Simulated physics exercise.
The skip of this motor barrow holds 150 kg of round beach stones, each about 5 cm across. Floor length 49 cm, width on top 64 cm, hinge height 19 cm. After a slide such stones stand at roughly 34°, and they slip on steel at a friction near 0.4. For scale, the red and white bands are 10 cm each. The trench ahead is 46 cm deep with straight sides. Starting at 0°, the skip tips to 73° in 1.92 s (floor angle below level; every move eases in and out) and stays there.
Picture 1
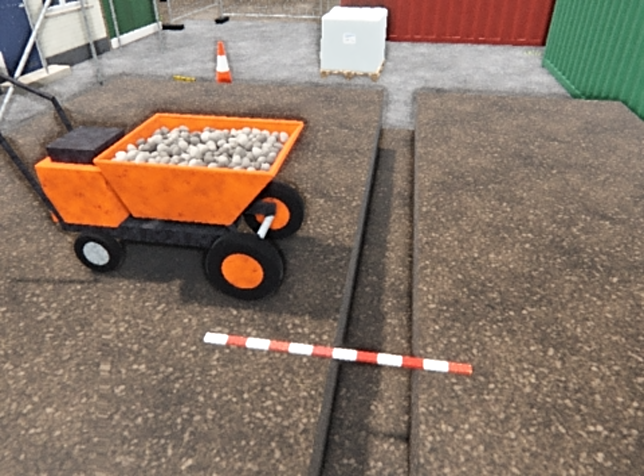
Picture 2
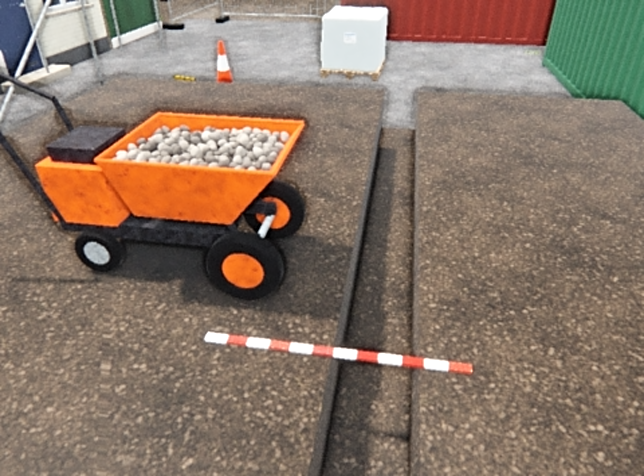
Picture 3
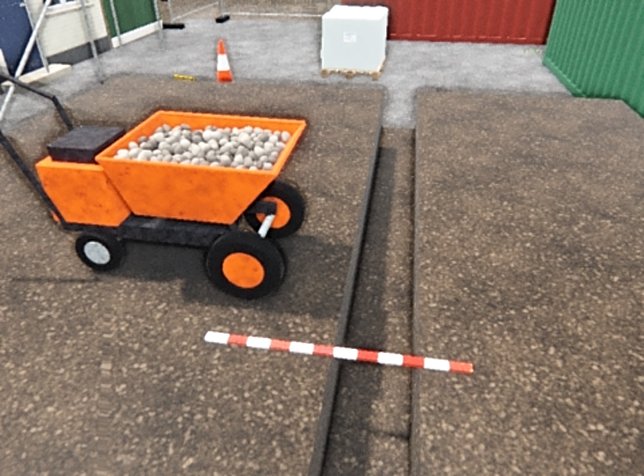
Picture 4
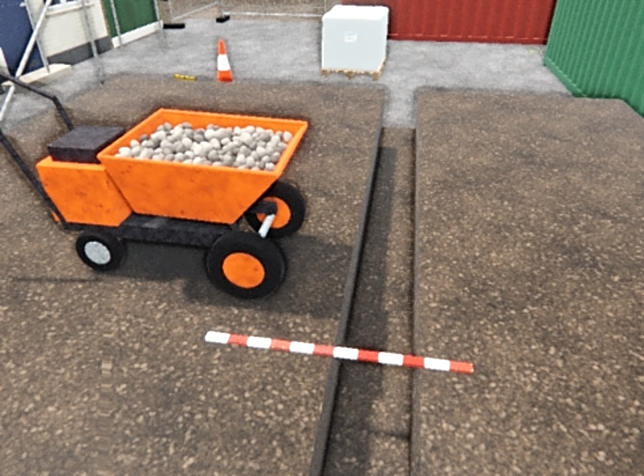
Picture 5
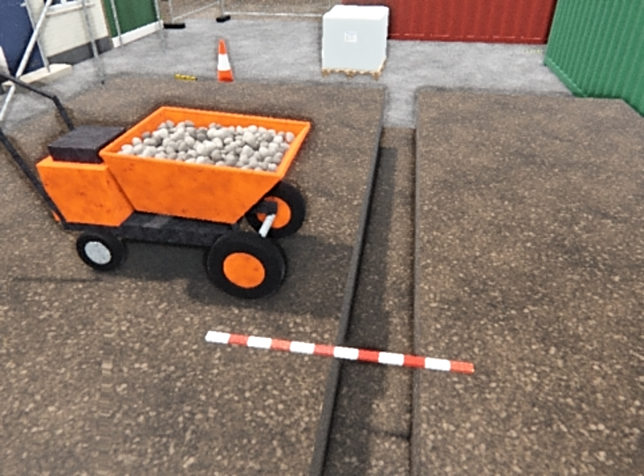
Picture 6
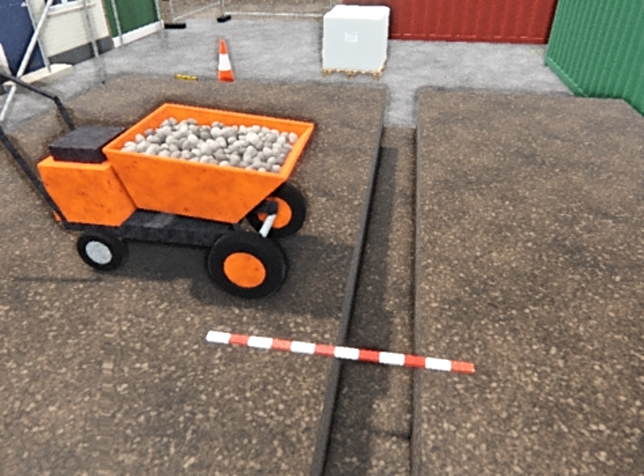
Orange skip of a motor barrow loaded with round stones tilting very slightly toward a straight-sided trench on the right.
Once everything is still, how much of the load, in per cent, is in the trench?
About 91 per cent.
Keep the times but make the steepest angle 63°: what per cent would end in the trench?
It would be near 90 per cent.
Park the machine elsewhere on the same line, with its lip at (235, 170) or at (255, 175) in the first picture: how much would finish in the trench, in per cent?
First some 100, then 100 per cent.
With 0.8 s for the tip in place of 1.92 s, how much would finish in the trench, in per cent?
It would be near 75 per cent.
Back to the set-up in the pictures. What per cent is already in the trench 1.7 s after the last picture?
About 60 per cent by then.
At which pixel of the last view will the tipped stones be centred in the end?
Their middle is at about (388, 325).
Then, 1.1 s after the last picture the floor is at 62°, 96 % in the skip, 4 % in the trench; the foremost stones are at (395, 277).
Then, 1.7 s after the last picture the floor is at 73°, 31 % in the skip, 61 % in the trench, 8 % past the trench; the foremost stones are at (501, 294).
Then, 2.1 s after the last picture the floor is at 73°, 9 % in the skip, 82 % in the trench, 9 % past the trench; the foremost stones are at (557, 304).
Then, 4.0 s after the last picture the floor is at 73°, 0 % in the skip, 91 % in the trench, 9 % past the trench; the foremost stones are at (578, 305).
